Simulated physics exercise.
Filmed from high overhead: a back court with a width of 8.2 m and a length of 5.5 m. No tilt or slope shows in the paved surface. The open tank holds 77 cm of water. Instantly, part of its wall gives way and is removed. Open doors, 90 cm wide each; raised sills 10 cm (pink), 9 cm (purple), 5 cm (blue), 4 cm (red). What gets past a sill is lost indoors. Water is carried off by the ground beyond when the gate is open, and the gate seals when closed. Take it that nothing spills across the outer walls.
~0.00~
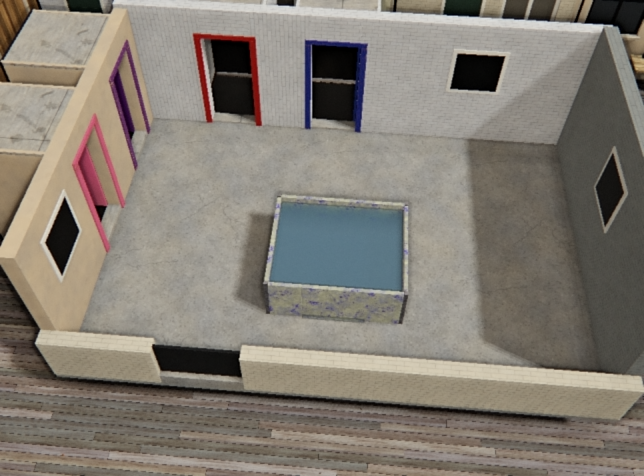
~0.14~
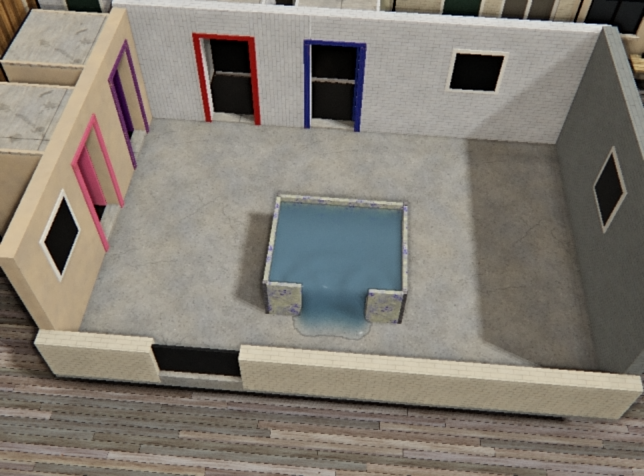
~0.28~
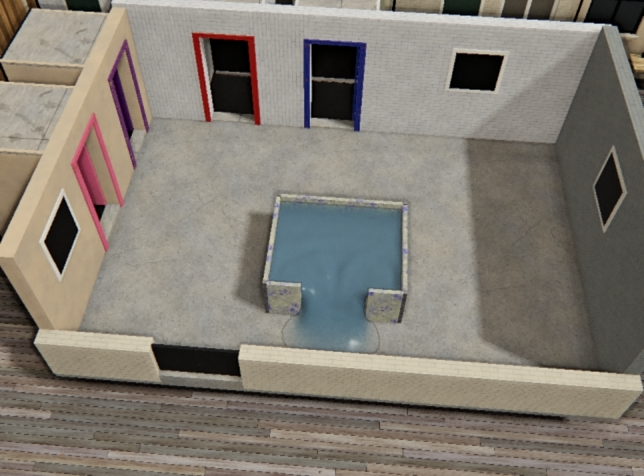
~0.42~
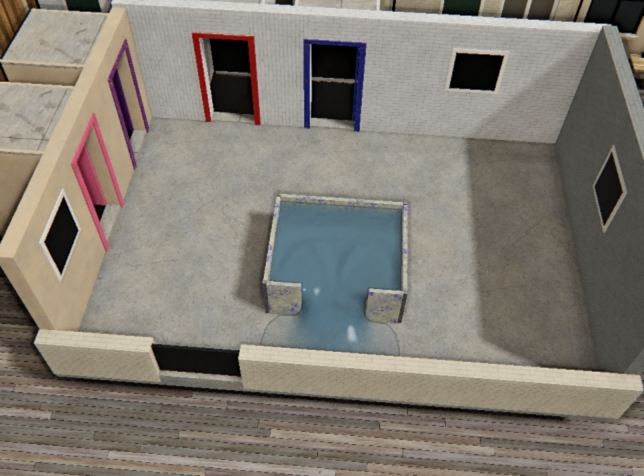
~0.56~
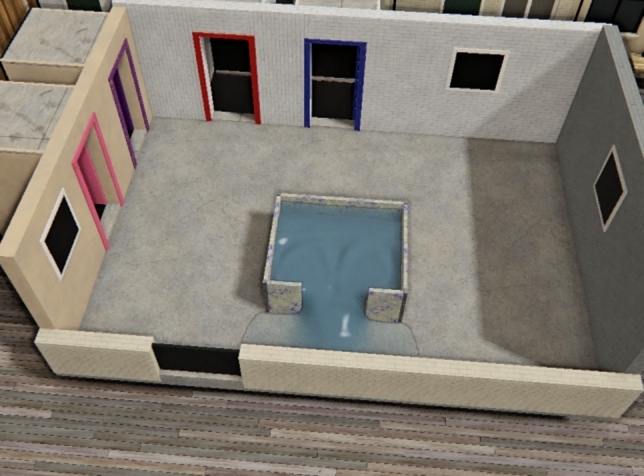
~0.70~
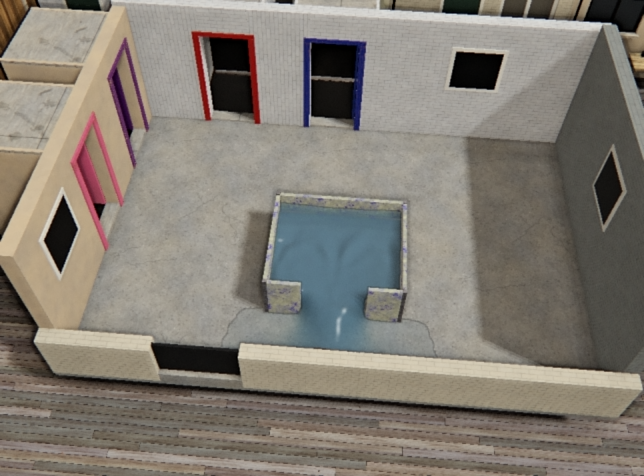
Water pours through a gap in the tank's front wall and spreads across the grey floor.
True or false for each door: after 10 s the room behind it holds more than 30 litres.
Pink door: False; purple door: False; blue door: True; red door: True.
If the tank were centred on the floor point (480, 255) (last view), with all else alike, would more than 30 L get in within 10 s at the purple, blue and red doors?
Well, purple ends up inside the mark, blue ends up inside the mark and red ends up beyond the mark.
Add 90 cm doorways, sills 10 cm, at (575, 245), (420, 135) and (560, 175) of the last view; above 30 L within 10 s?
In that order: Not over, below, not over.
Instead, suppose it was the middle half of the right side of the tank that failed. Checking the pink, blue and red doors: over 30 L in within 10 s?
Then it goes pink fine, blue fine, red fine.
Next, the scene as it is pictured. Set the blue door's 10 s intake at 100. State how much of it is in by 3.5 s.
I'd say close to 0 percent.
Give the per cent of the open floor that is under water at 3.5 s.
Some 55 per cent of it.
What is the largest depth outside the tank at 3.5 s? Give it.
Roughly 32 cm.
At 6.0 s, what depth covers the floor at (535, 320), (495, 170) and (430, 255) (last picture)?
10, 4 and 1 cm, respectively.
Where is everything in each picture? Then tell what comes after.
The first picture shows the open tank at (339, 245) is whole and still, 77 cm deep.
In the second picture, water pours out at (334, 306) and has run 0.6 m, to (298, 324); typically 11 cm deep outside, 77 cm at the open tank's back.
In the third picture, water pours out at (334, 307) and has run 0.9 m, to a hidden place; typically 13 cm deep outside, 77 cm at the open tank's back.
In the fourth picture, the front is at a hidden place, 1.3 m from the gap at (334, 307); 1.8 m2 of floor is under water; 73 cm left at the back of the open tank.
In the fifth picture, the front is at a hidden place, 1.7 m from the gap at (334, 306); 2.4 m2 of floor is under water; 64 cm left at the back of the open tank.
In the sixth picture, water pours out at (333, 305) and has run 2.0 m, to a hidden place; typically 10 cm deep outside, 66 cm at the open tank's back.
After 1.4 s water covers 20 % of the floor and is deepest (55 cm) near (324, 362); pink door not reached, purple door not reached, blue door not reached, red door not reached.
After 2.2 s water covers 40 % of the floor and is deepest (40 cm) near (324, 362); pink door not reached, purple door not reached, blue door not reached, red door not reached.
After 3.5 s water covers 55 % of the floor and is deepest (32 cm) near (324, 372); pink door 12 cm at the sill, 3 L in, purple door 4 cm at the sill, 0 L in, blue door not reached, red door not reached.
After 6.0 s water covers 80 % of the floor and is deepest (18 cm) near (324, 372); pink door 8 cm at the sill, 5 L in, purple door 8 cm at the sill, 0 L in, blue door 4 cm at the sill, 0 L in, red door 10 cm at the sill, 17 L in.
After 10.0 s water covers 100 % of the floor and is deepest (13 cm) near (327, 219); pink door 4 cm at the sill, 5 L in, purple door 8 cm at the sill, 6 L in, blue door 11 cm at the sill, 55 L in, red door 8 cm at the sill, 67 L in.
